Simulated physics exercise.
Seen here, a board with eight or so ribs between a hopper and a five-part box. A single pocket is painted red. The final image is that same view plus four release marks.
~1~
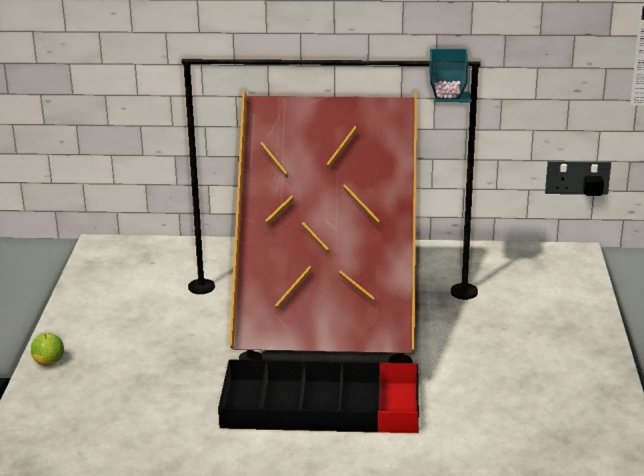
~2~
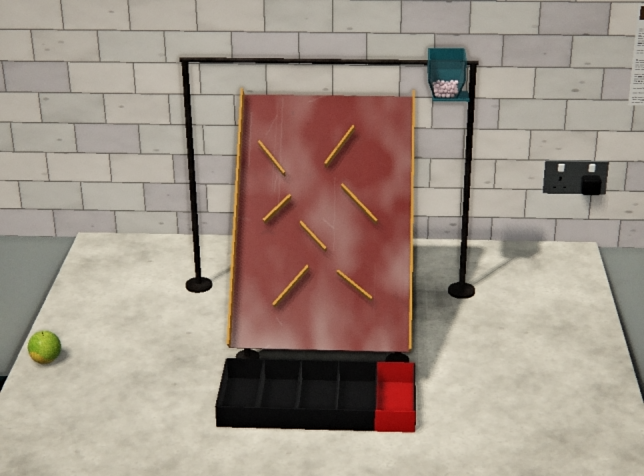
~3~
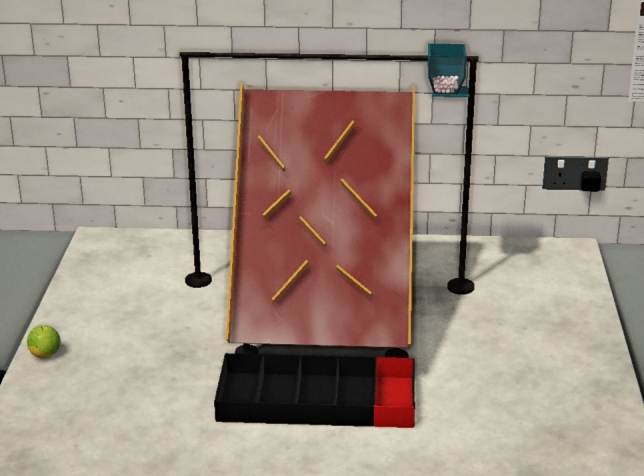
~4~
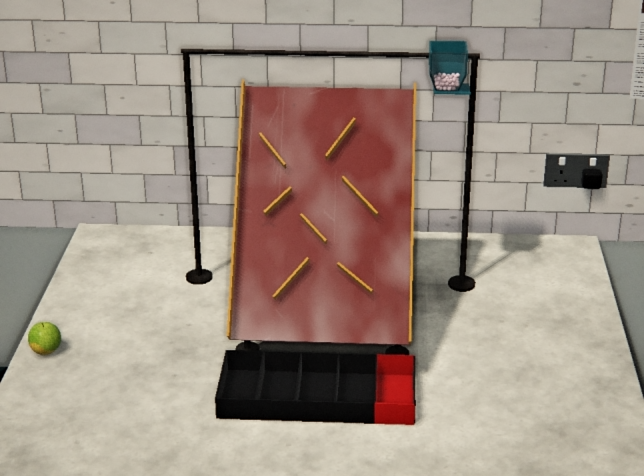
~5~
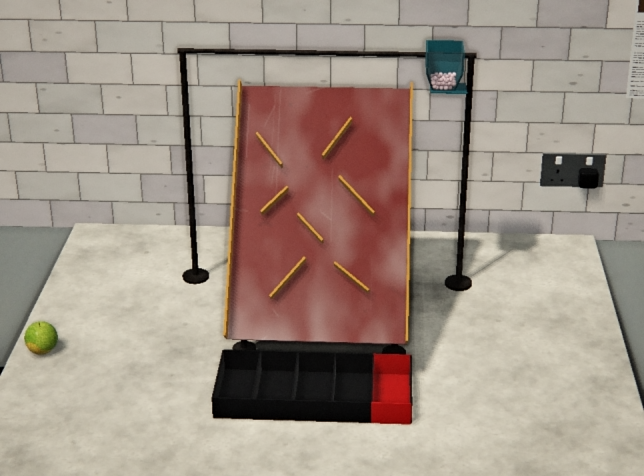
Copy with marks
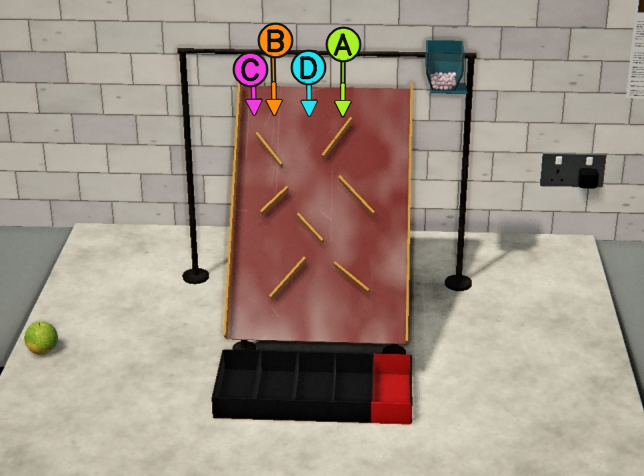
The footage shows a tilted reddish board with yellow ribs standing below a teal hopper of pale beads, above a black tray whose rightmost pocket is red; nothing on the table moves, and only the view shifts slightly.
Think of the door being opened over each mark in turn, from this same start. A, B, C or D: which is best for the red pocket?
Best: B.
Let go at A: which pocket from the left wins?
The first from the left.
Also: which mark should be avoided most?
A.
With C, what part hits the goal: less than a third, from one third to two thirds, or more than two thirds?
Less than a third.
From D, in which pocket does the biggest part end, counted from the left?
The fifth from the left.
On the marked copy, mark A meets the board at (342, 110); mark B meets the board at (274, 109); mark C meets the board at (254, 109); mark D meets the board at (309, 110).
If A is chosen, a small share in the red pocket, close to a third in other pockets, close to half outside the box.
If B is chosen, close to two thirds in the red pocket, a small share in other pockets, close to a quarter outside the box.
If C is chosen, close to a quarter in the red pocket, close to a quarter in other pockets, close to half outside the box.
If D is chosen, close to half in the red pocket, close to a quarter in other pockets, close to a quarter outside the box.
